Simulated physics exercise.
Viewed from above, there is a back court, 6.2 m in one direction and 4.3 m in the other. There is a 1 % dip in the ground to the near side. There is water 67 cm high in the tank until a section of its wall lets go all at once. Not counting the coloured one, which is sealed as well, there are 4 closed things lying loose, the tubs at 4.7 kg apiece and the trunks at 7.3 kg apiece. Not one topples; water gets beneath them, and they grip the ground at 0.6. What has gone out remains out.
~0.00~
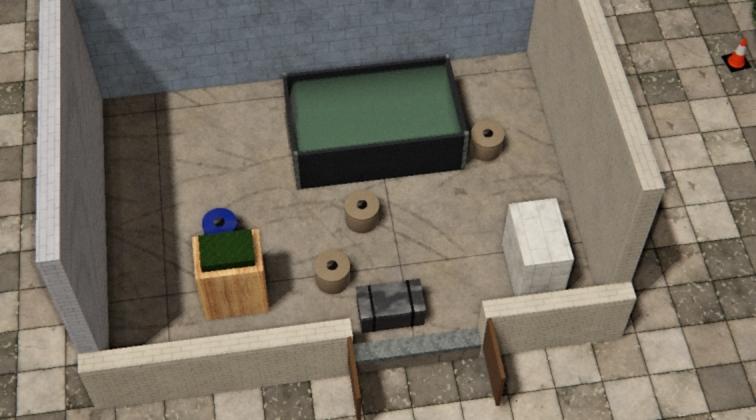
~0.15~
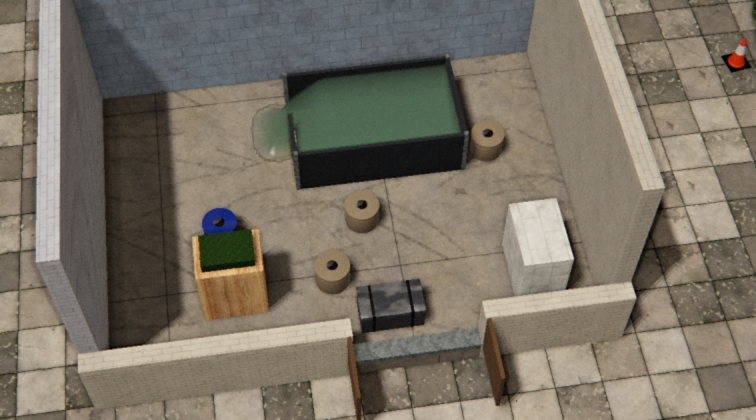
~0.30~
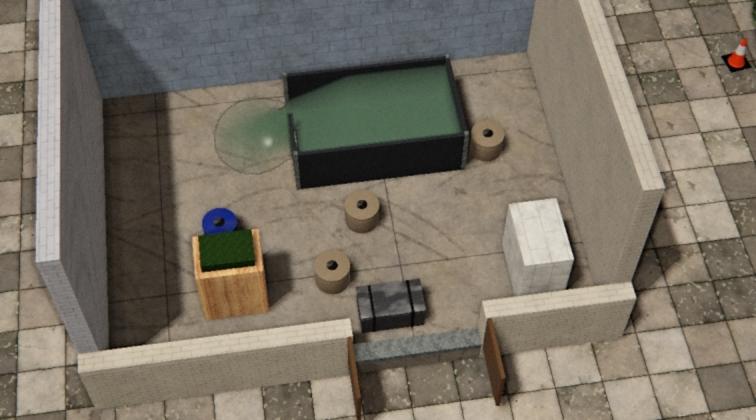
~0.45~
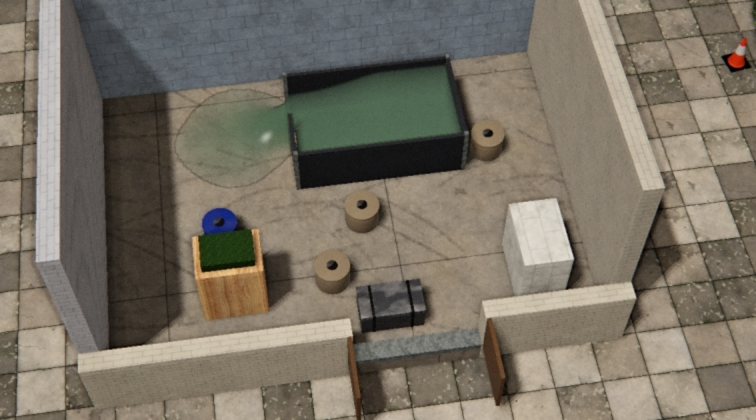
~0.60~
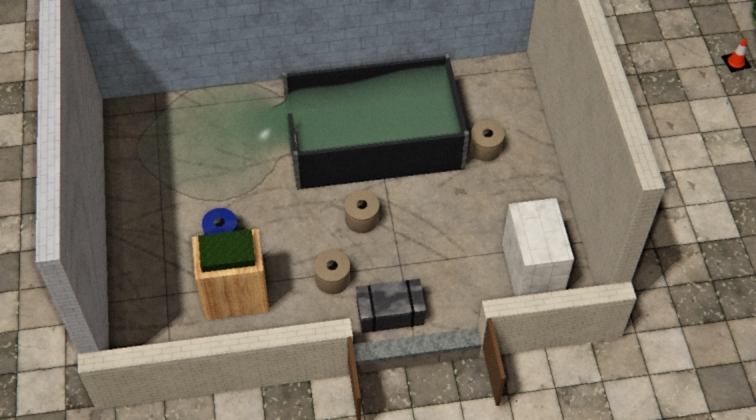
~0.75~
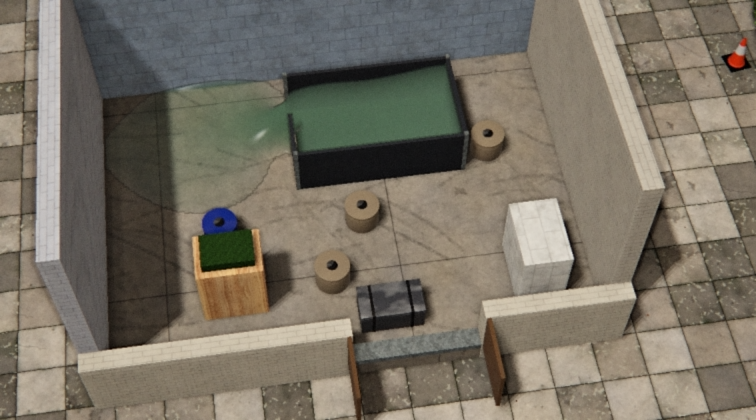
A walled court held a big dark tank of green water, which poured out through its left side and spread in a widening thin sheet over the back left floor, while the tubs stayed still.
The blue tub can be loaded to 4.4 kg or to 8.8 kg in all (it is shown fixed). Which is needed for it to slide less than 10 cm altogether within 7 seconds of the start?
Keeping it put takes more than either mass.
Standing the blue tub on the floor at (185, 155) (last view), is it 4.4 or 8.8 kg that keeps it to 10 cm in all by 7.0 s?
Short version: Not even the heavier.
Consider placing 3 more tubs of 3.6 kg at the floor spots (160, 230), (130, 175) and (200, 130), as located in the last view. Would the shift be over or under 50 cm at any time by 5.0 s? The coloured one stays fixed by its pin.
In that order: Farther, then farther, then farther.
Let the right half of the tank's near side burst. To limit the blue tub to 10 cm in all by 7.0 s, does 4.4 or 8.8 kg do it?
Note: Low mass sufficient.
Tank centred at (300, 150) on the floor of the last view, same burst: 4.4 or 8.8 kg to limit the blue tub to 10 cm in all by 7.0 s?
Well, in that case even the heavier fails.
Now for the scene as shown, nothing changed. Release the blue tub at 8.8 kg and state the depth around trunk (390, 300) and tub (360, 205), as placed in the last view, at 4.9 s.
Depths: Near 4 cm, then near 3 cm.
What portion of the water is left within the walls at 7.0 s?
Around 98 % of the water.
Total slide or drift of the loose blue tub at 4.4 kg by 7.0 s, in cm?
It covers about 140 cm altogether.
After 1.4 s the blue tub would be 0 cm from its start with 4.4 kg and 0 cm from its start with 8.8 kg; 0 cm of water round it then.
After 3.1 s the blue tub would be 0 cm from its start with 4.4 kg and 0 cm from its start with 8.8 kg; 2 cm of water round it then.
After 4.9 s the blue tub would be 67 cm from its start with 4.4 kg and 30 cm from its start with 8.8 kg; 4 cm of water round it then.
After 7.0 s the blue tub would be 137 cm from its start with 4.4 kg and 76 cm from its start with 8.8 kg; 4 cm of water round it then.
